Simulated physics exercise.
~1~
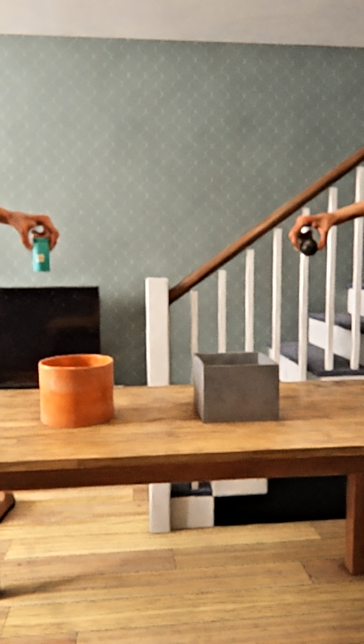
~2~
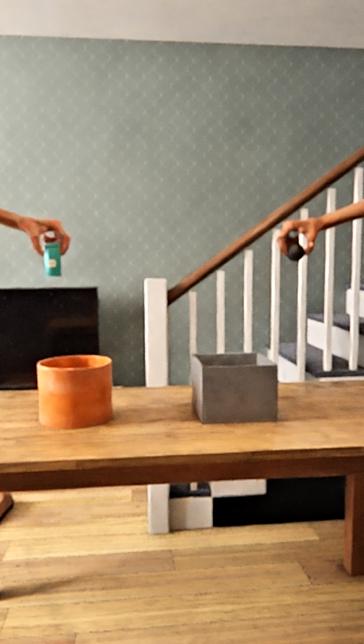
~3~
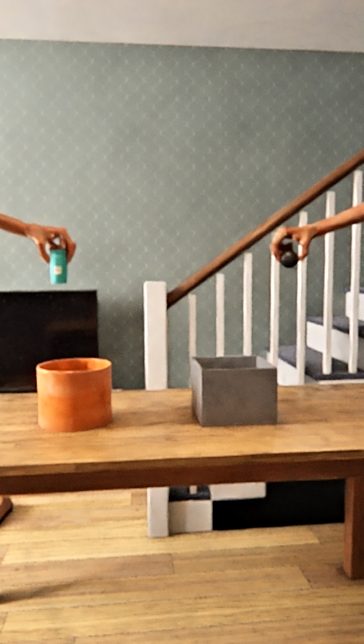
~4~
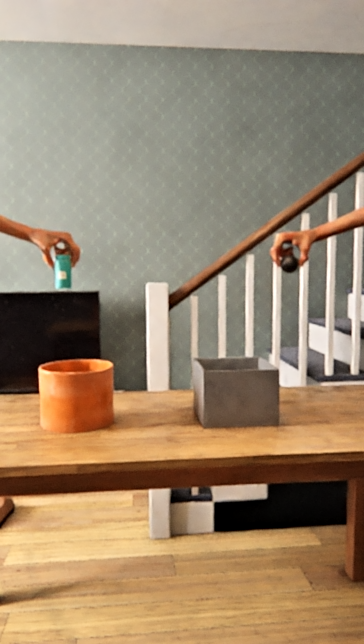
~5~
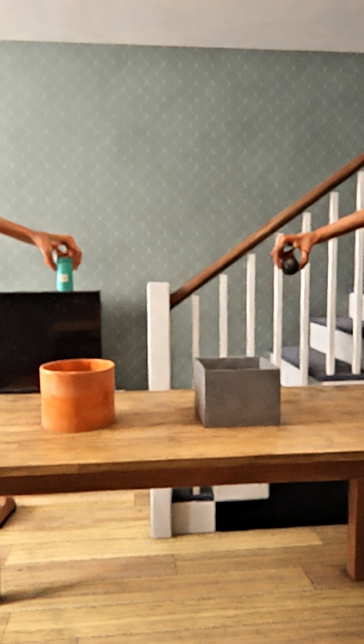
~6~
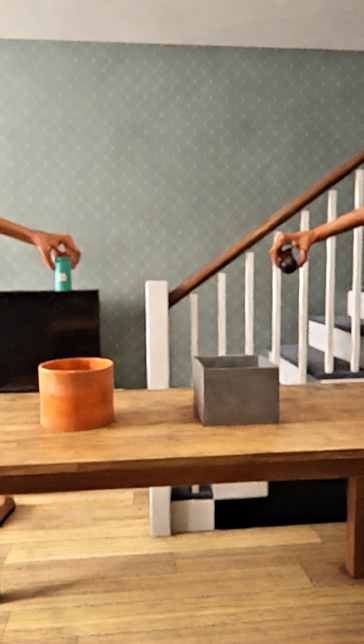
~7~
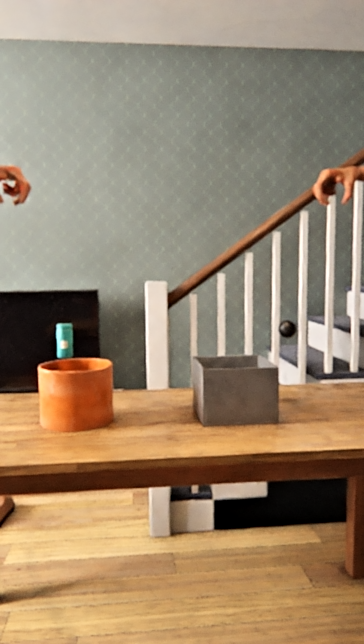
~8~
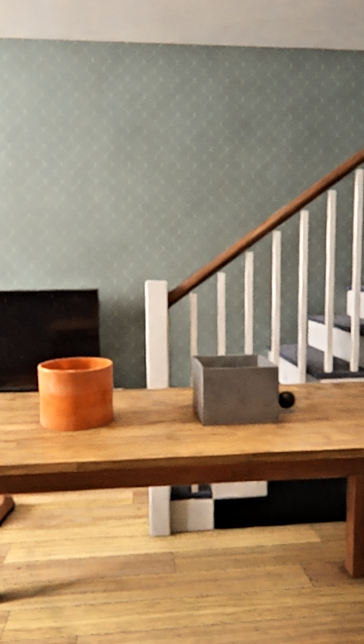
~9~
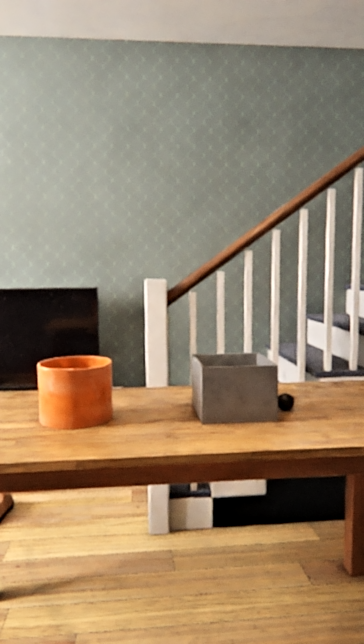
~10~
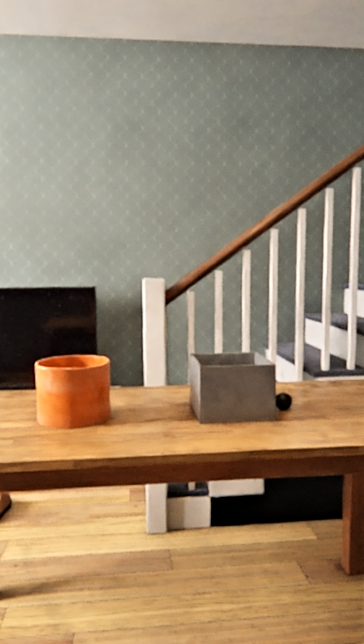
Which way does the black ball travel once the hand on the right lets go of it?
The black ball moves down, falling to the table beside the grey container.
